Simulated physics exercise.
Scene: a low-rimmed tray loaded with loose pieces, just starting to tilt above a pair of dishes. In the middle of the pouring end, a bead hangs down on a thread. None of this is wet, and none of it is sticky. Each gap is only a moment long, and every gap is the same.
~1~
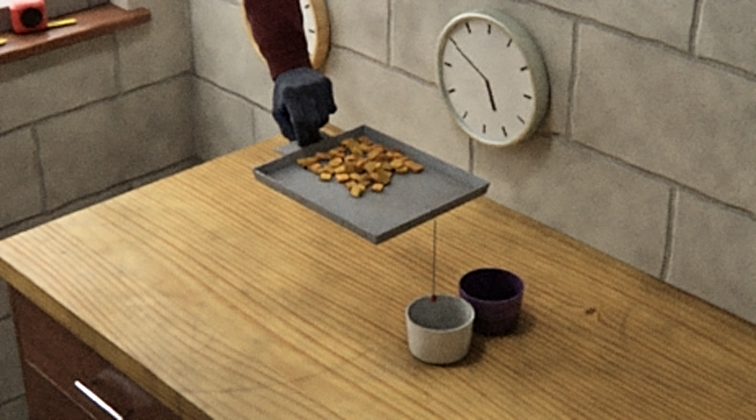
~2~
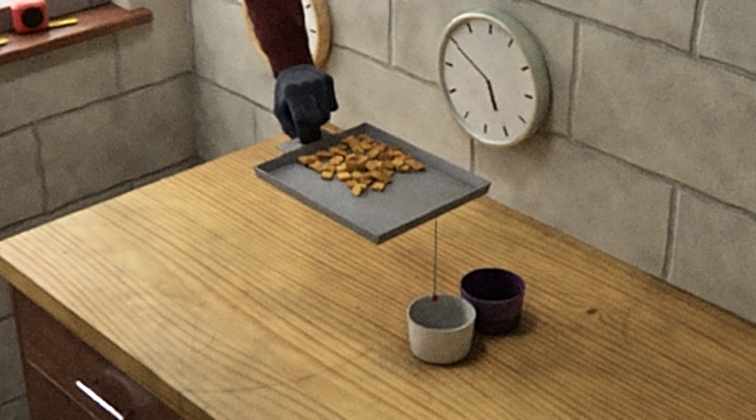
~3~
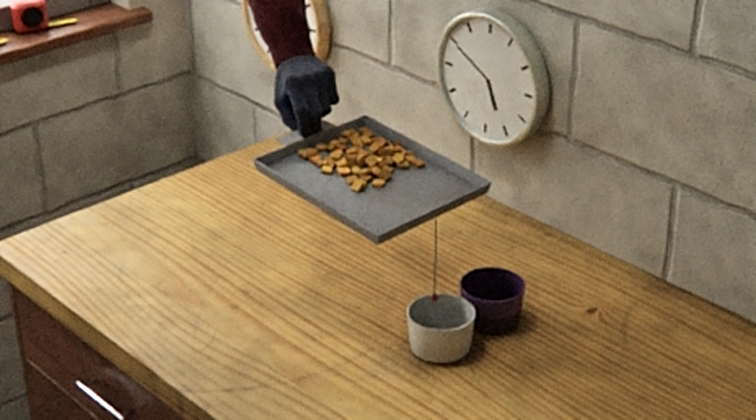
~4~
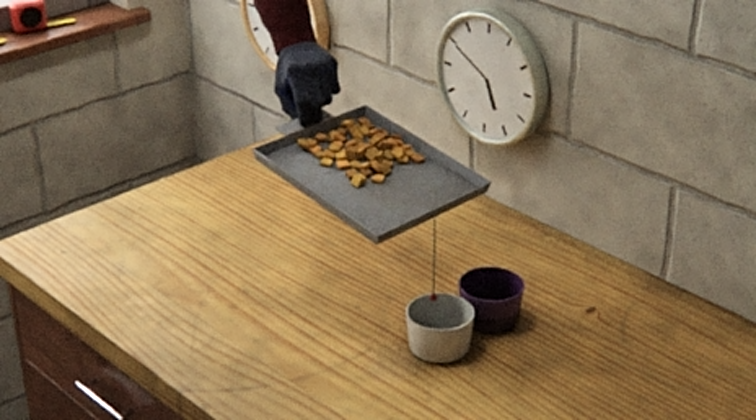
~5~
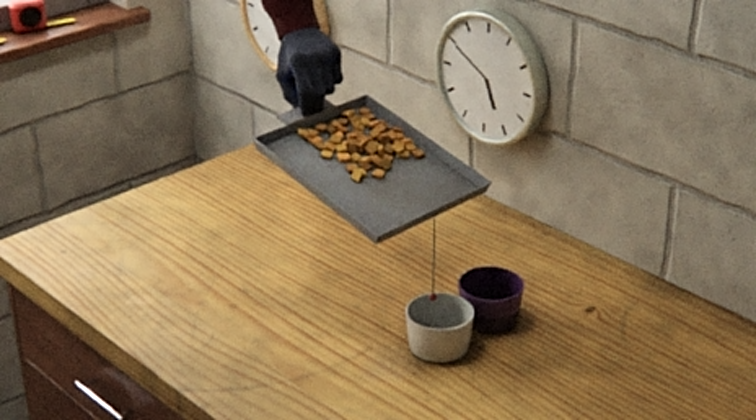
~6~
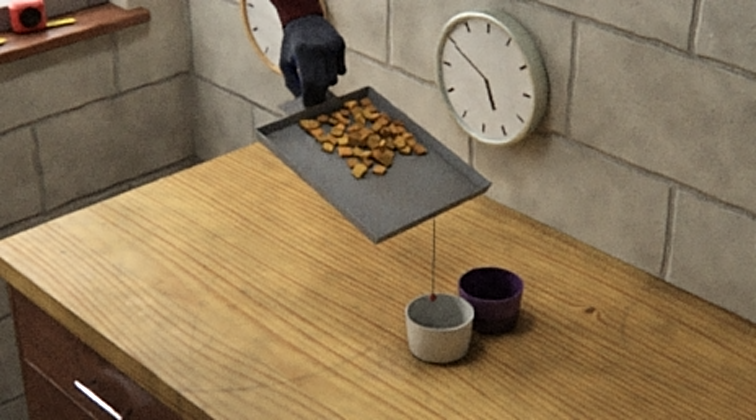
Gray tray of brown cereal squares slowly tilting as a dark-gloved hand raises its far end above two small dishes.
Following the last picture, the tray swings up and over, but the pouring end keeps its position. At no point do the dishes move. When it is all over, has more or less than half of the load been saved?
The dishes save the lesser portion.
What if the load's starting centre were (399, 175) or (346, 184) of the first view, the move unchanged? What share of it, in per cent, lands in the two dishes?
Roughly 30 and 20 percent, in that order.
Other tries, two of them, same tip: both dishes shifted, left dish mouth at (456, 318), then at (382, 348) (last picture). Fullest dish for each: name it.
First try: The left-side dish; second try: The right-side dish.
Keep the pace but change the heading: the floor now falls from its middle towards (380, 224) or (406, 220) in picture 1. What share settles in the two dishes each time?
Shares, approx.: 0 %, then 20 %.
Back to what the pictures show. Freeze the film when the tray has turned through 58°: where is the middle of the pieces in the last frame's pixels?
Roughly at (448, 196).
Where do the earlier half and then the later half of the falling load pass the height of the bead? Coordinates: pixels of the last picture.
Starting near (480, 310), moving on to near (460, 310).
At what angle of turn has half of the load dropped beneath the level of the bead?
Somewhere near 110 degrees, I'd say.
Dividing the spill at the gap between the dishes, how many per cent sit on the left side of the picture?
Reading: Around 20 %.
Soon, tray tipped steeply; nearly all on the tray; a small part in the air.
A while on, tray tipped right over; about two thirds on the tray; a small part in the left dish; a stray few in the right dish; about a quarter outside both.
Towards the end, tray tipped past a quarter turn; about a quarter in the left dish; a small part in the right dish; about two thirds outside both.
Finally, tray tipped past a quarter turn; about a quarter in the left dish; a small part in the right dish; about two thirds outside both.
